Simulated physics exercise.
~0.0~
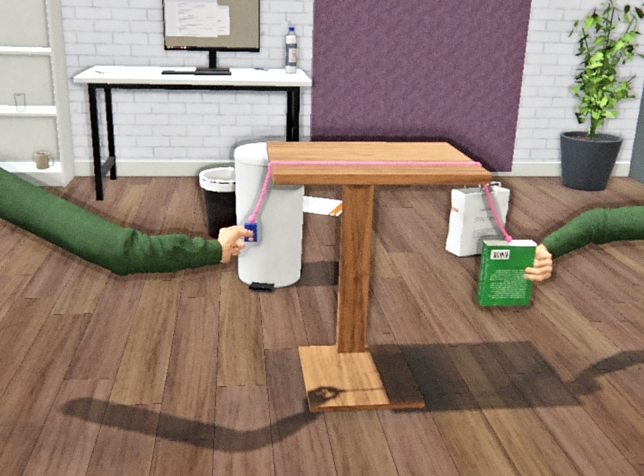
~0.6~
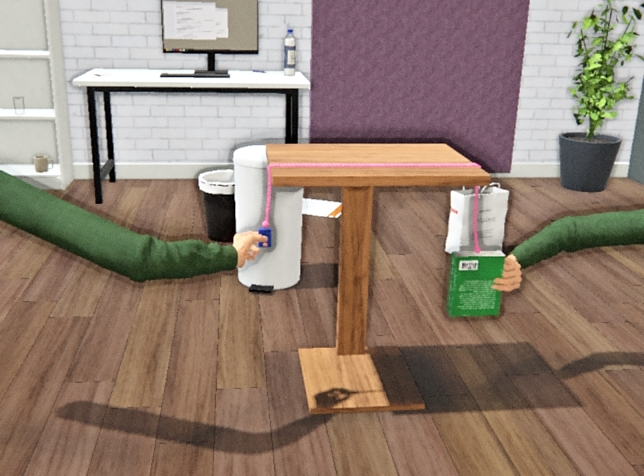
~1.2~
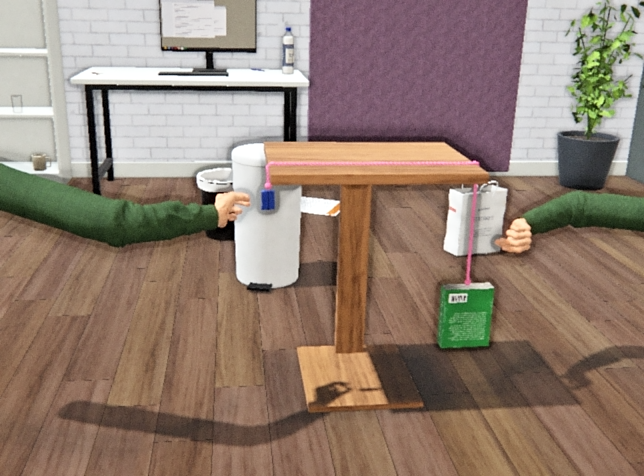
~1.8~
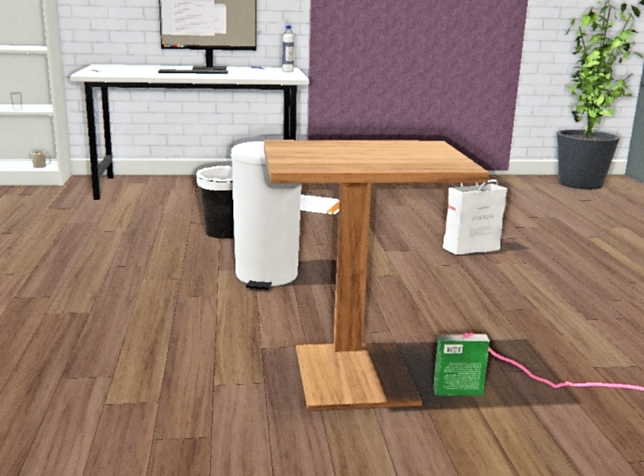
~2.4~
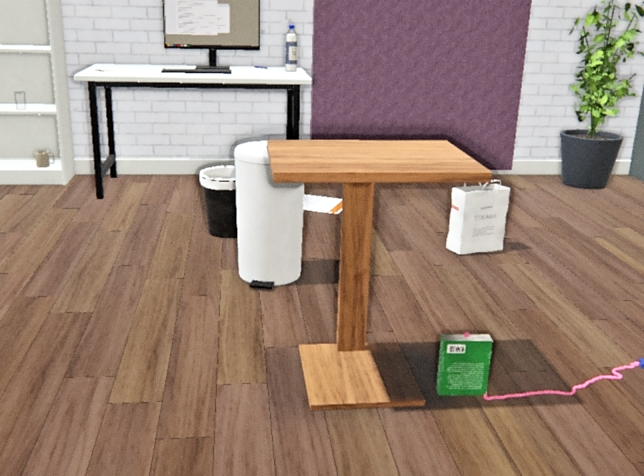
In a room with a wooden floor and a white desk by the wall, two green-sleeved arms hold objects joined by a pink cord draped across a wooden side table. The left hand holds a small blue matchbox, the right hand a green book. The hands bring both closer to the table, so that they hang near its edges. Then the hands let go and draw back, and the book drops while the matchbox rises toward the tabletop. The book lands upright on the floor, the cord slides off to the right, and the matchbox ends up on the floor at the far right.
